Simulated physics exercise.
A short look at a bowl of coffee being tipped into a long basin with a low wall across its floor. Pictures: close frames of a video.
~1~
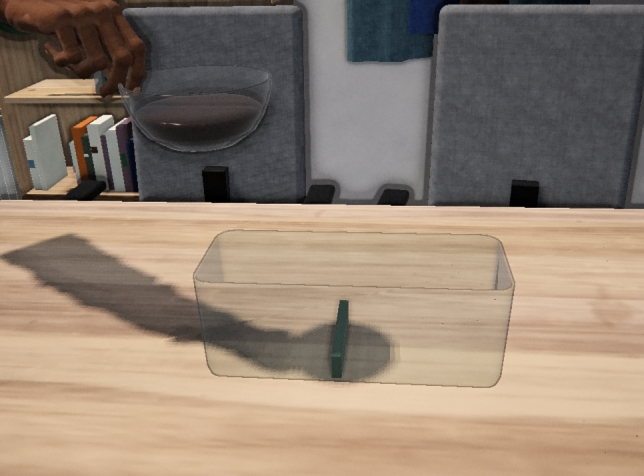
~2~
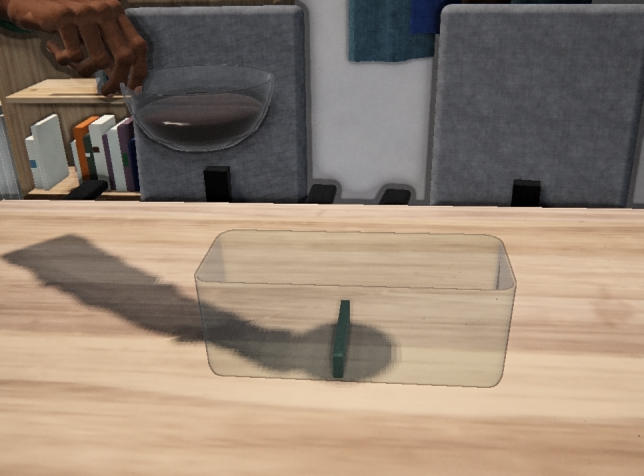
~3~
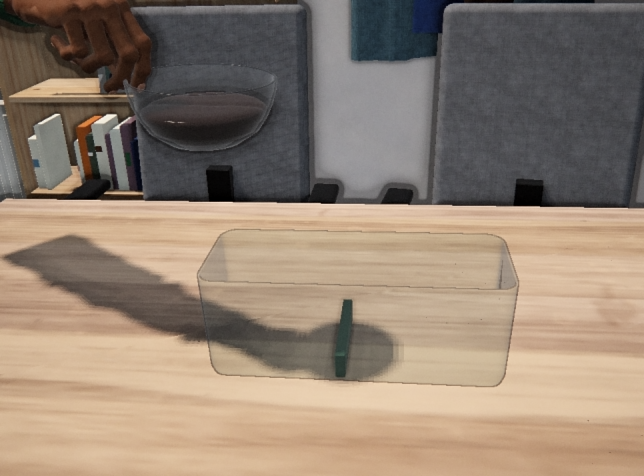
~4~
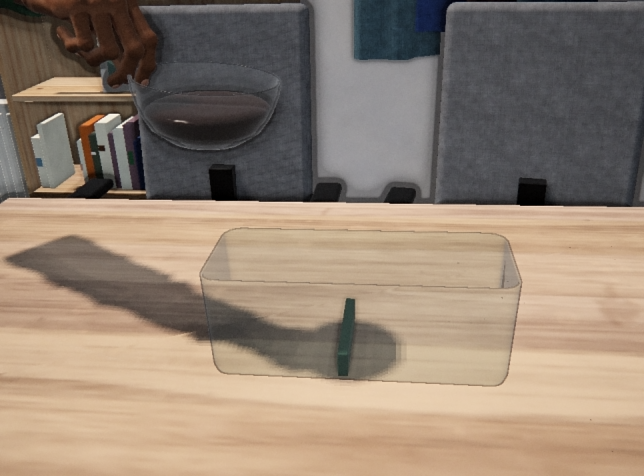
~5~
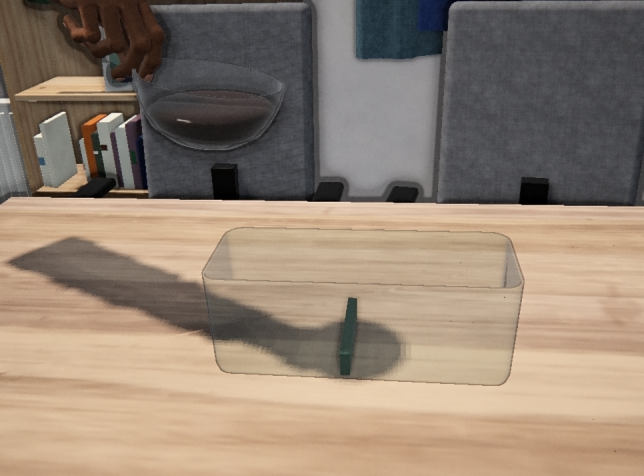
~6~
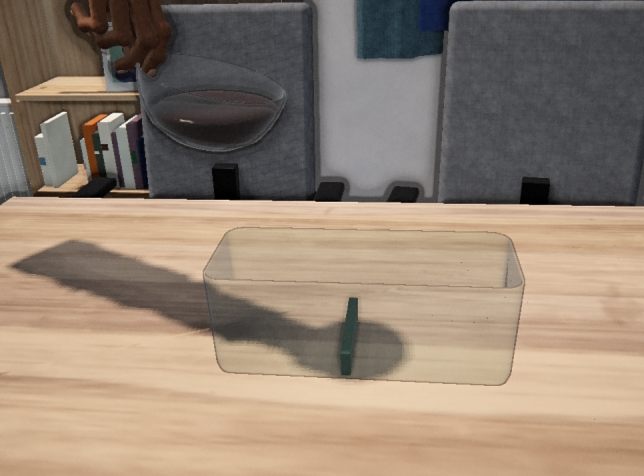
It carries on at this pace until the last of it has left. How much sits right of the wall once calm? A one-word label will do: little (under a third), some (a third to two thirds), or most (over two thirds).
Little.
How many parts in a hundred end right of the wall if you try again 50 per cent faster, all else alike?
Somewhere near 20 percent.
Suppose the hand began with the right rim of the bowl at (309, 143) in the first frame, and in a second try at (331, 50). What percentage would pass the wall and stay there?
First try 55 %, second try 85 %.
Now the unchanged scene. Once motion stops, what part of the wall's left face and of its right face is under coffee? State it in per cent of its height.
On the left it is 50 per cent, on the right 10.
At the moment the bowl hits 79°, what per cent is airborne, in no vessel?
Something close to 50 percent of it.
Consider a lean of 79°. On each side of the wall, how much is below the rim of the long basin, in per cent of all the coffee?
Left: 15 %. Right: 5 %.
A moment on, the bowl is tipped on its side and 32 per cent is still to pour, 16 is left of the wall and 3 right of it.
Next, the bowl is tipped right over and 0 per cent is still to pour, 75 is left of the wall and 22 right of it.
Then the bowl is tipped right over and 0 per cent is still to pour, 74 is left of the wall and 25 right of it.
Later the bowl is tipped right over and 0 per cent is still to pour, 74 is left of the wall and 25 right of it.
At rest 74 per cent lies left of the wall, 25 right of it and 1 outside.
